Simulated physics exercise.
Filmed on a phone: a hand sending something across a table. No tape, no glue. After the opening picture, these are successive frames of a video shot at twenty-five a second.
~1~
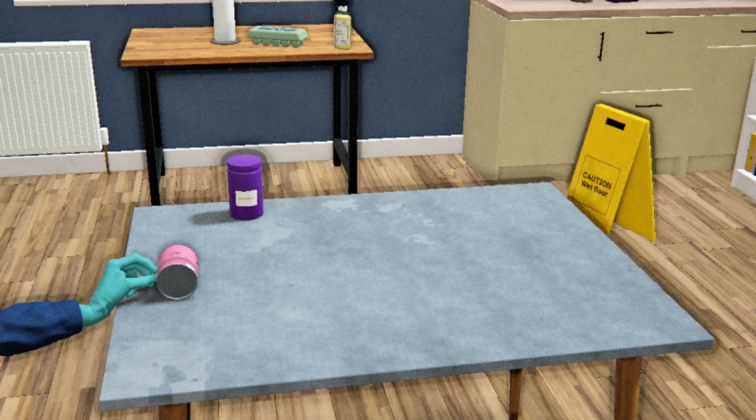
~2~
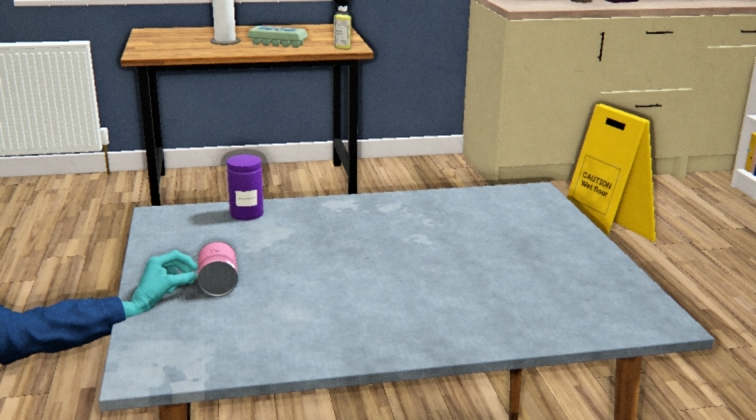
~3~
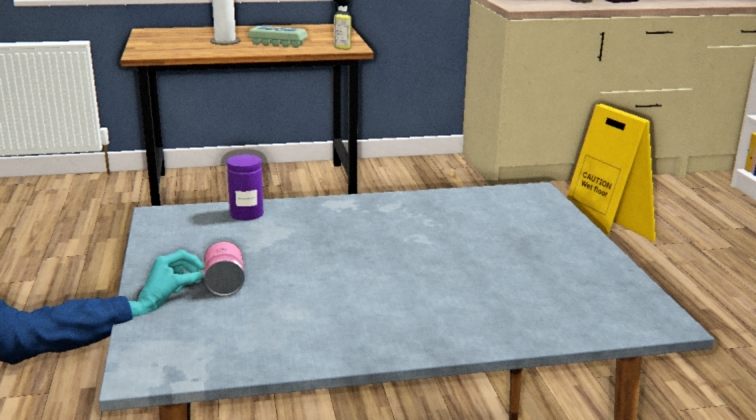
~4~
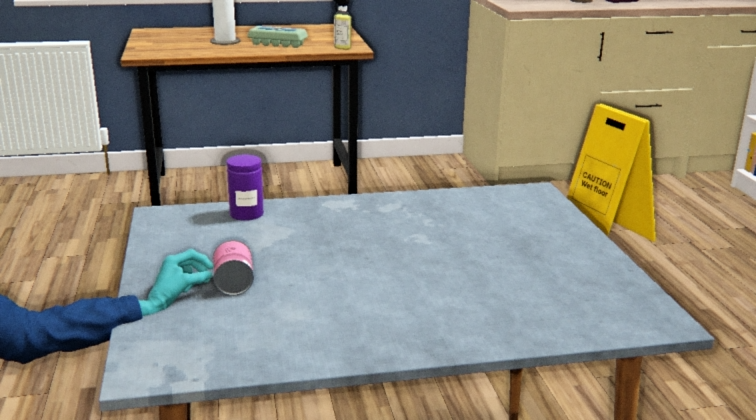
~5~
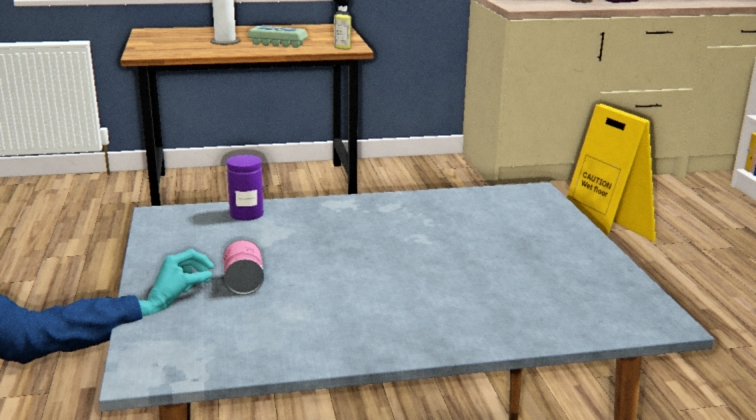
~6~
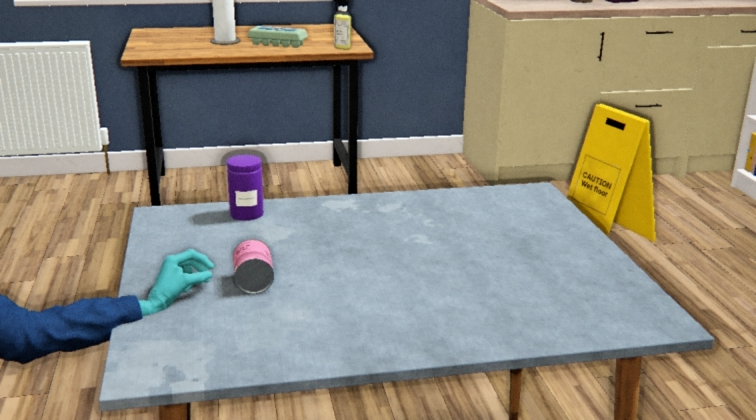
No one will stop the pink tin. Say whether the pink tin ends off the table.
The pink tin remains on top.
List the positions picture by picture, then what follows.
Under the hand; pink tin (178, 271), in the first frame.
Under the hand; pink tin (218, 268), in the second frame.
Under the hand; pink tin (224, 268), in the third frame.
Pink tin (233, 267), in the fourth frame.
Pink tin (243, 267) moved a little, in the fifth frame.
Pink tin (253, 266) moved a little, in the sixth frame.
Then, 0.30 s later than the last frame, pink tin moved well along near (316, 262).
Then, 0.60 s later than the last frame, pink tin moved well along near (362, 258).
When it is over, moved from the start, pink tin. End places, in pixels of the last picture, pink tin near (405, 255).
